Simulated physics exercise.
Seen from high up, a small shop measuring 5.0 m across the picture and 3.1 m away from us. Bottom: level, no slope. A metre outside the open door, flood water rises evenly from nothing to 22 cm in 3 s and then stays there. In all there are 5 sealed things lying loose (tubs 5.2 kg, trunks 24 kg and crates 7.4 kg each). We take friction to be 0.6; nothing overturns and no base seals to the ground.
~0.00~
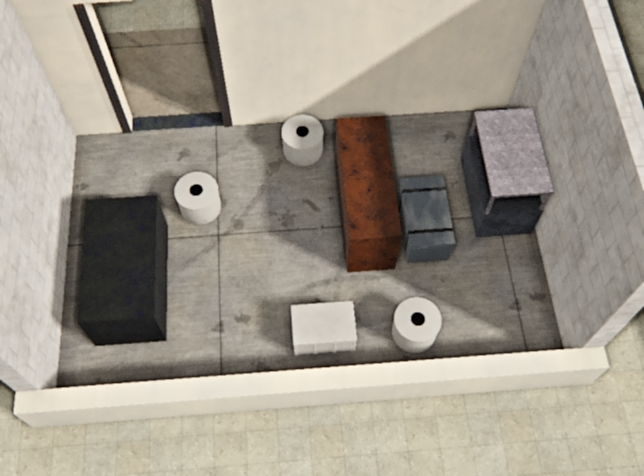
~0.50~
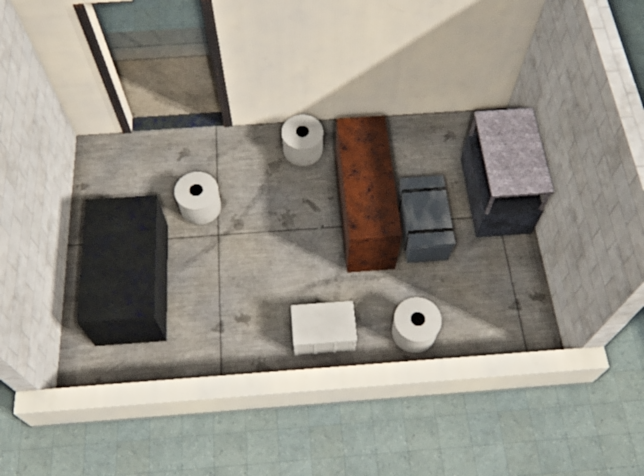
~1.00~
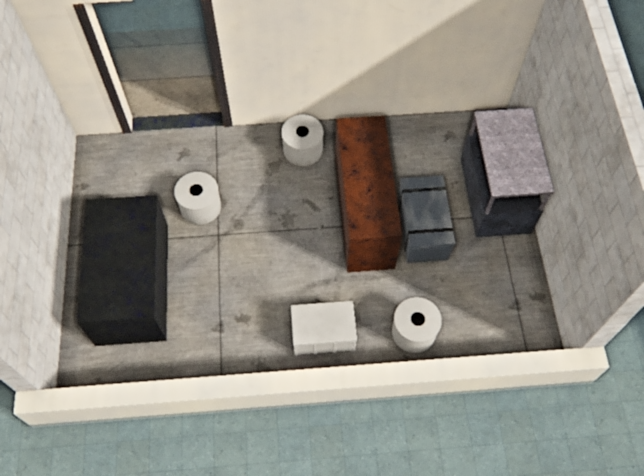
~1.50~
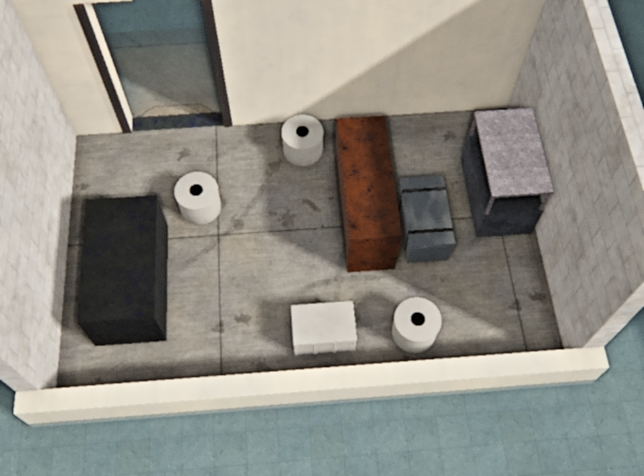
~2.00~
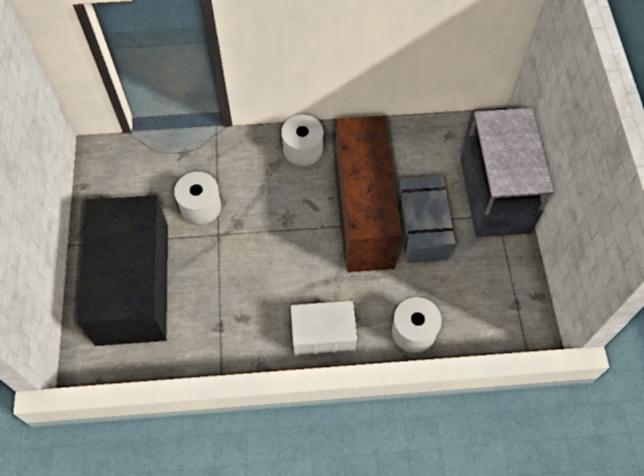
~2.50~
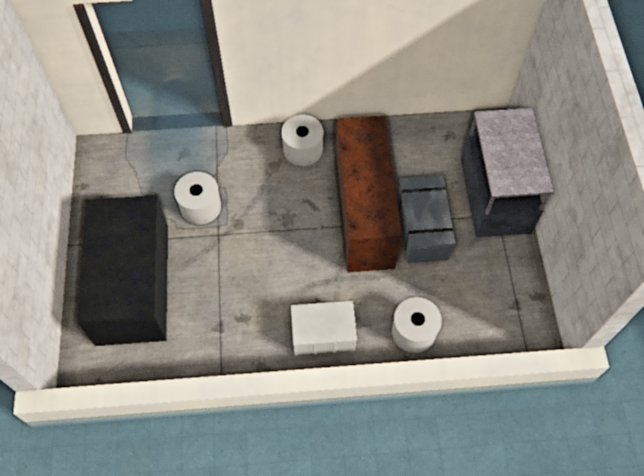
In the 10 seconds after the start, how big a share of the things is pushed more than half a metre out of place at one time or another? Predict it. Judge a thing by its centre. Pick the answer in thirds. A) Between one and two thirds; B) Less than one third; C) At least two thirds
(A) Between one and two thirds.
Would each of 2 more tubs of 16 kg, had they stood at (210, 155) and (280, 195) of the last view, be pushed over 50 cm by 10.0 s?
Order as asked: Farther and not as far.
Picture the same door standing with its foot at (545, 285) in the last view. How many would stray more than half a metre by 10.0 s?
Then it comes to 4 of them.
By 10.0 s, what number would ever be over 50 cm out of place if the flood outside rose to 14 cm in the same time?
That would make 3 of them.
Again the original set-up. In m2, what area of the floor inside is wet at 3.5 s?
Close to 3.5 m2, I'd say.
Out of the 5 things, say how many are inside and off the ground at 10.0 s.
4.
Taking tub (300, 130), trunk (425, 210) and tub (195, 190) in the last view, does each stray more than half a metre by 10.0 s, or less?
In that order: Below the mark, below the mark, above the mark.
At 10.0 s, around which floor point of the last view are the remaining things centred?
Mean position approx. (431, 243).
After 3.5 s 1 of 5 are over 50 cm from their spots; 0 afloat.
After 4.5 s 1 of 5 are over 50 cm from their spots; 0 afloat.
After 7.0 s 3 of 5 are over 50 cm from their spots; 2 afloat.
After 10.0 s 3 of 5 are over 50 cm from their spots, and 3 have been at some point; 4 afloat.
